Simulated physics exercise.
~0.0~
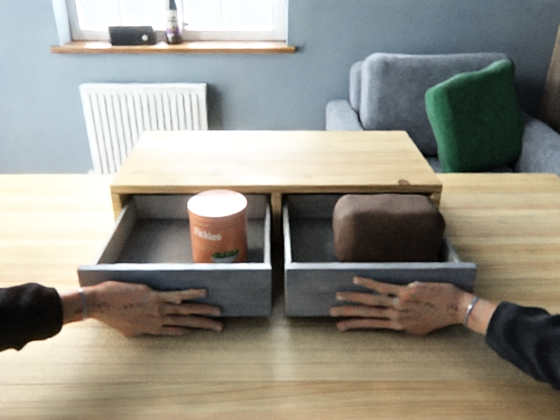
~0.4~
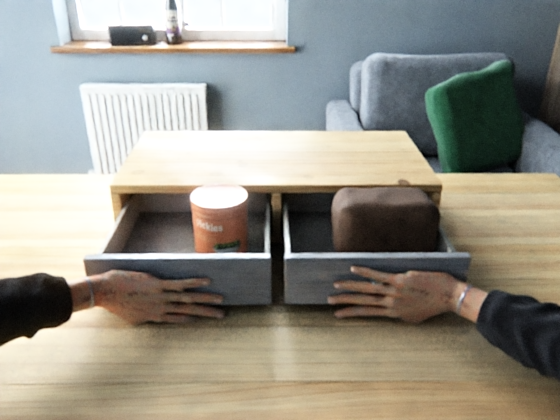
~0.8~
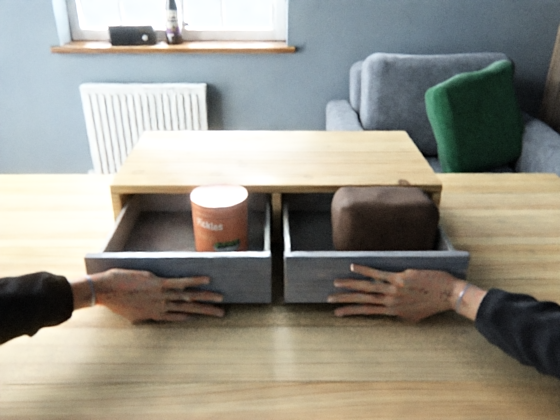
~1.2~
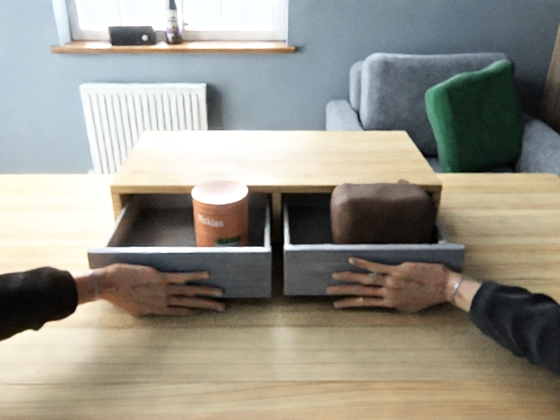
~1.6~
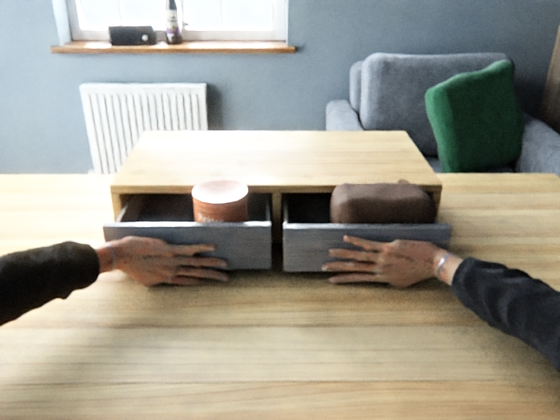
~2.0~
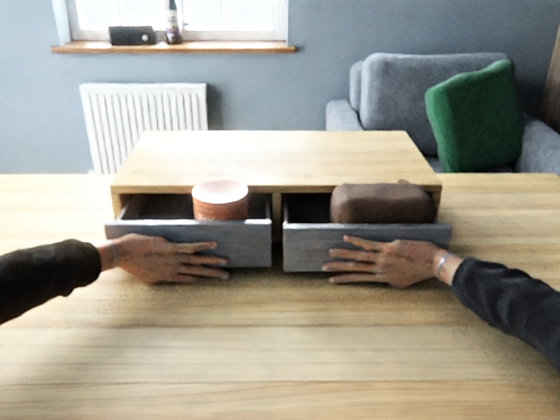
Two grey-fronted drawers stand open side by side in a low pale-wood chest on a wooden table, seen from the front and slightly above by a still camera. An orange tub sits in the left drawer and a brown loaf-shaped item in the right, while a radiator, a window and a grey armchair with a green cushion fill the background. Two dark-sleeved hands, one against each front, push both drawers inward a little, then pause. They push again, sliding the drawers further towards the chest. Finally the hands rest on the fronts, and both drawers remain partly open.
